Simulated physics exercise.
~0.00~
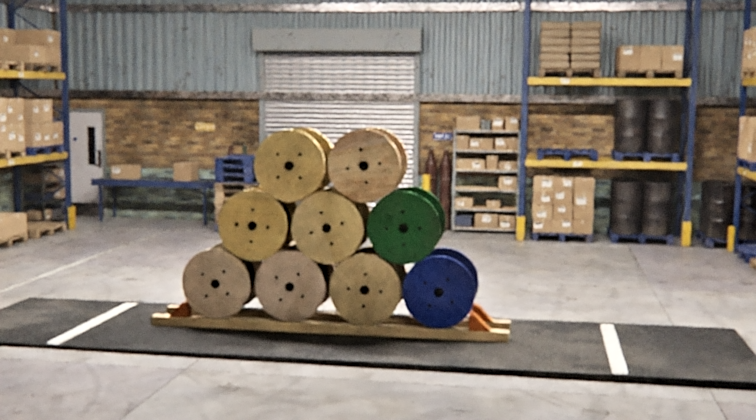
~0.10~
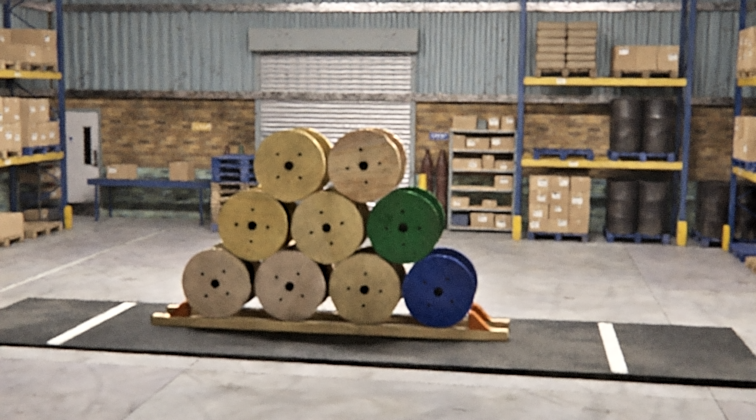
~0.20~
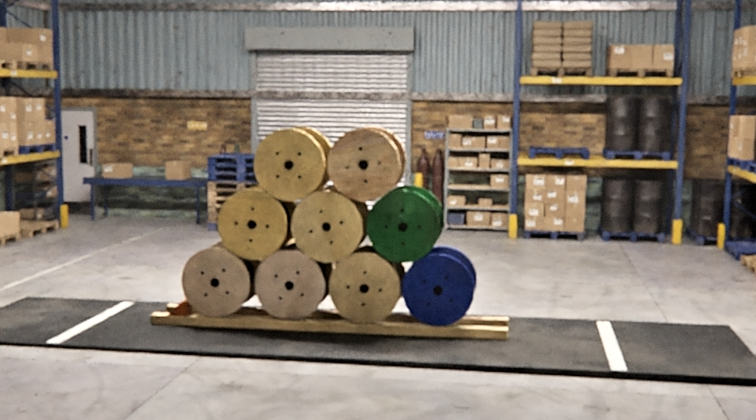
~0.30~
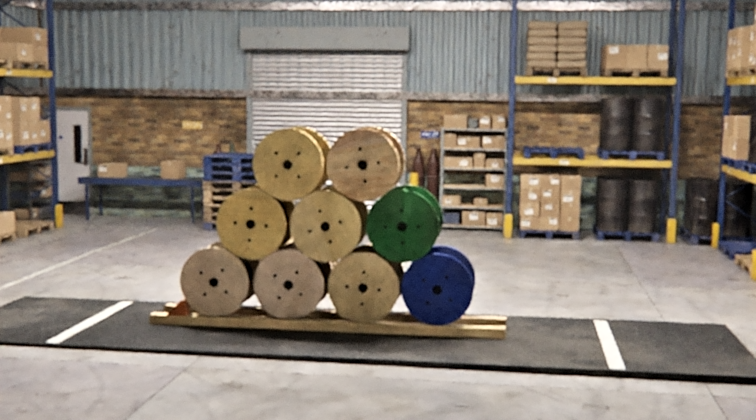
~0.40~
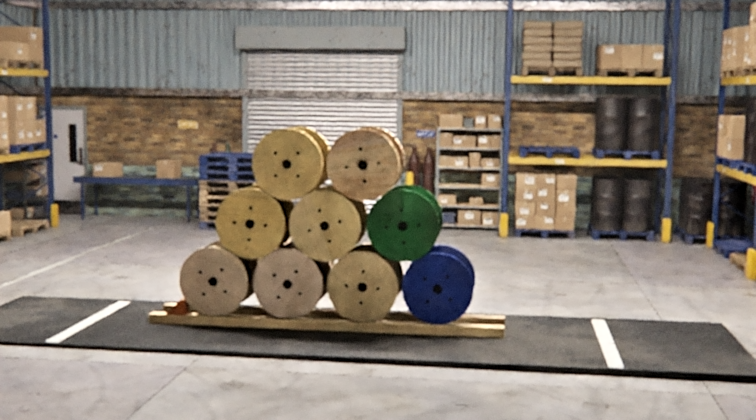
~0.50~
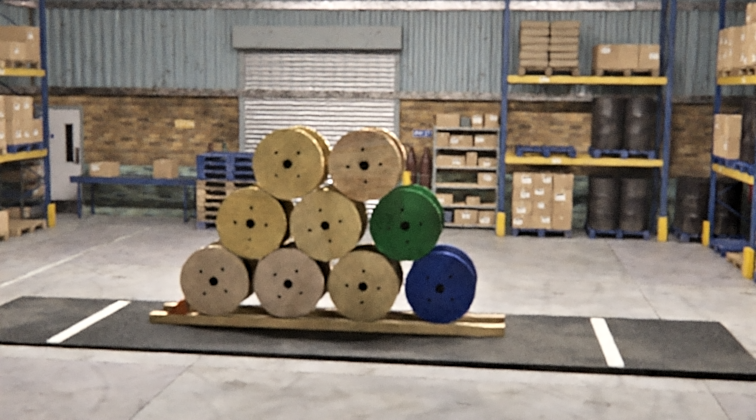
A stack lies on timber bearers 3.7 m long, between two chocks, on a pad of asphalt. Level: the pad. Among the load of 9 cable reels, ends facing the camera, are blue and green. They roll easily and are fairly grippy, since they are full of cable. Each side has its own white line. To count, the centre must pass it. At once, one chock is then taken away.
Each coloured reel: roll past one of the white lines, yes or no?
Blue, yes; green, yes.
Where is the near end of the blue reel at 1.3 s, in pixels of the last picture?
Its near end sits close to (491, 291).
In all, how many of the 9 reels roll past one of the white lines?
Counted up, it is 3.
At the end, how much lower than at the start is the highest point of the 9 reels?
About 60 cm lower.
After 1.3 s, blue is on the bearers, 15 cm from the bearers' right end, rolling right; green is up on others, 60 cm from the bearers' right end, rolling right; 0 over a line so far.
After 2.4 s, blue is past the right line; green is off the bearers, 95 cm short of the right line, rolling right; 1 over a line so far.
After 3.7 s, blue is past the right line; green is past the right line; 2 over a line so far.
At rest (7.0 s), blue is past the right line; green is past the right line; 3 over a line so far.
